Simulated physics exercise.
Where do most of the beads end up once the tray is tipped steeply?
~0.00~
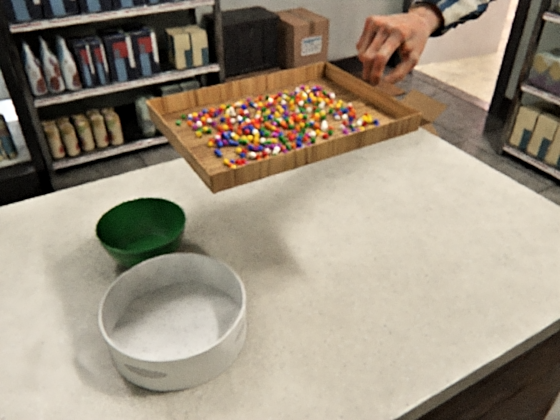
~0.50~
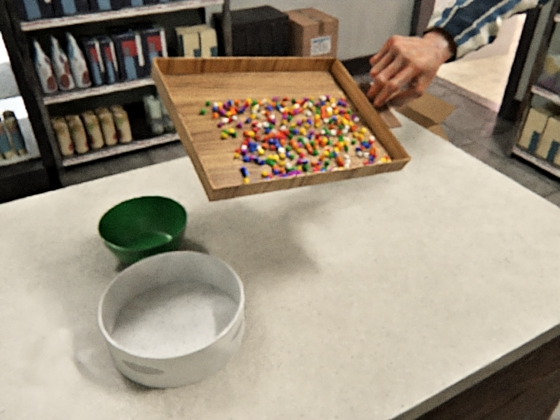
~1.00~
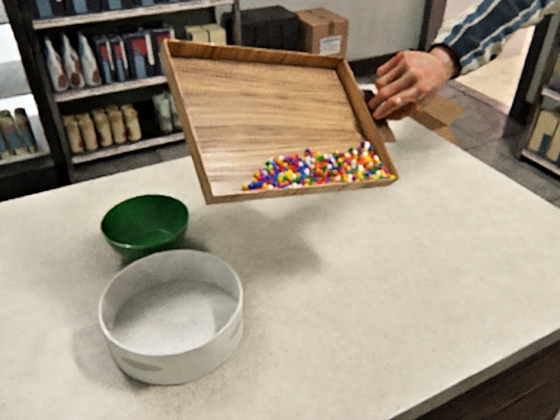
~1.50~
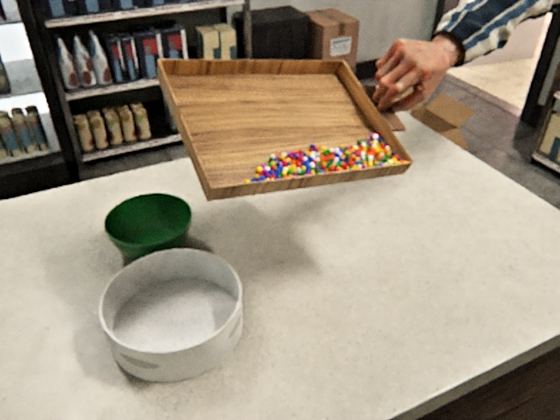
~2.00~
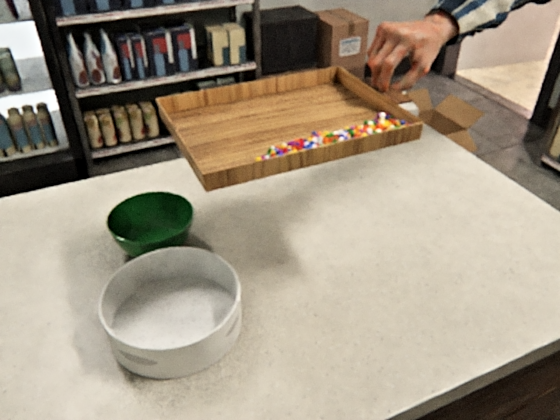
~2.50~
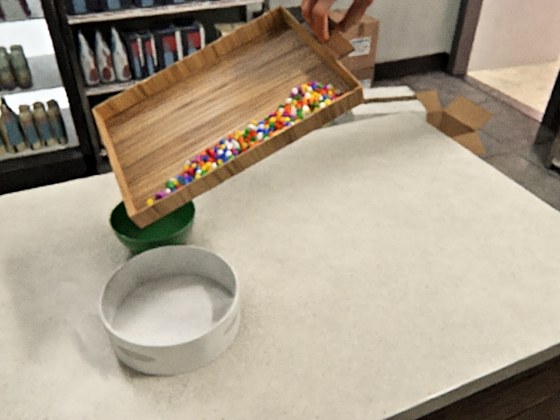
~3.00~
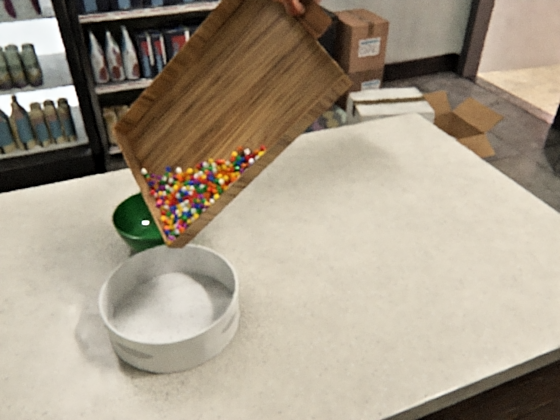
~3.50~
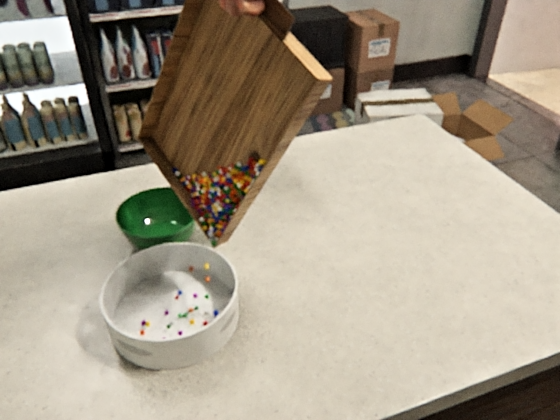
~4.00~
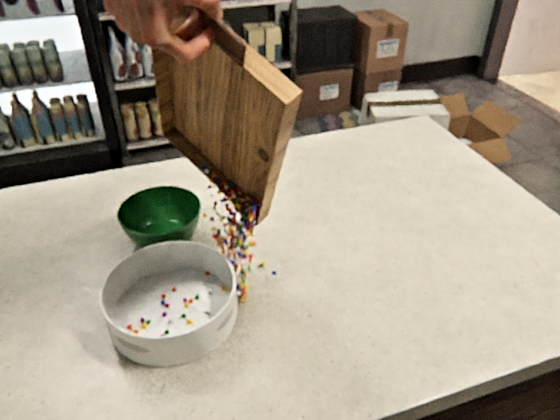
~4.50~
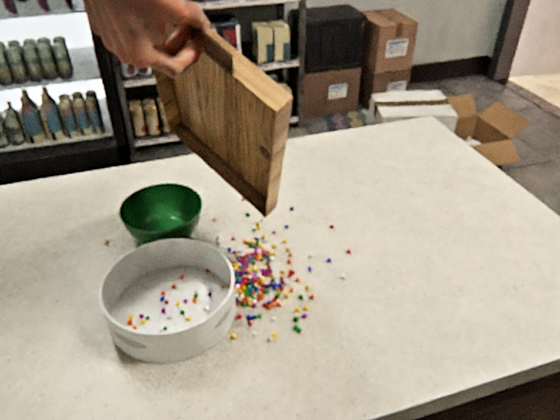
Most of them end up outside the containers, scattered on the table to the right of the white pot. Only a small share lands in the white pot, and the green bowl gets hardly any.
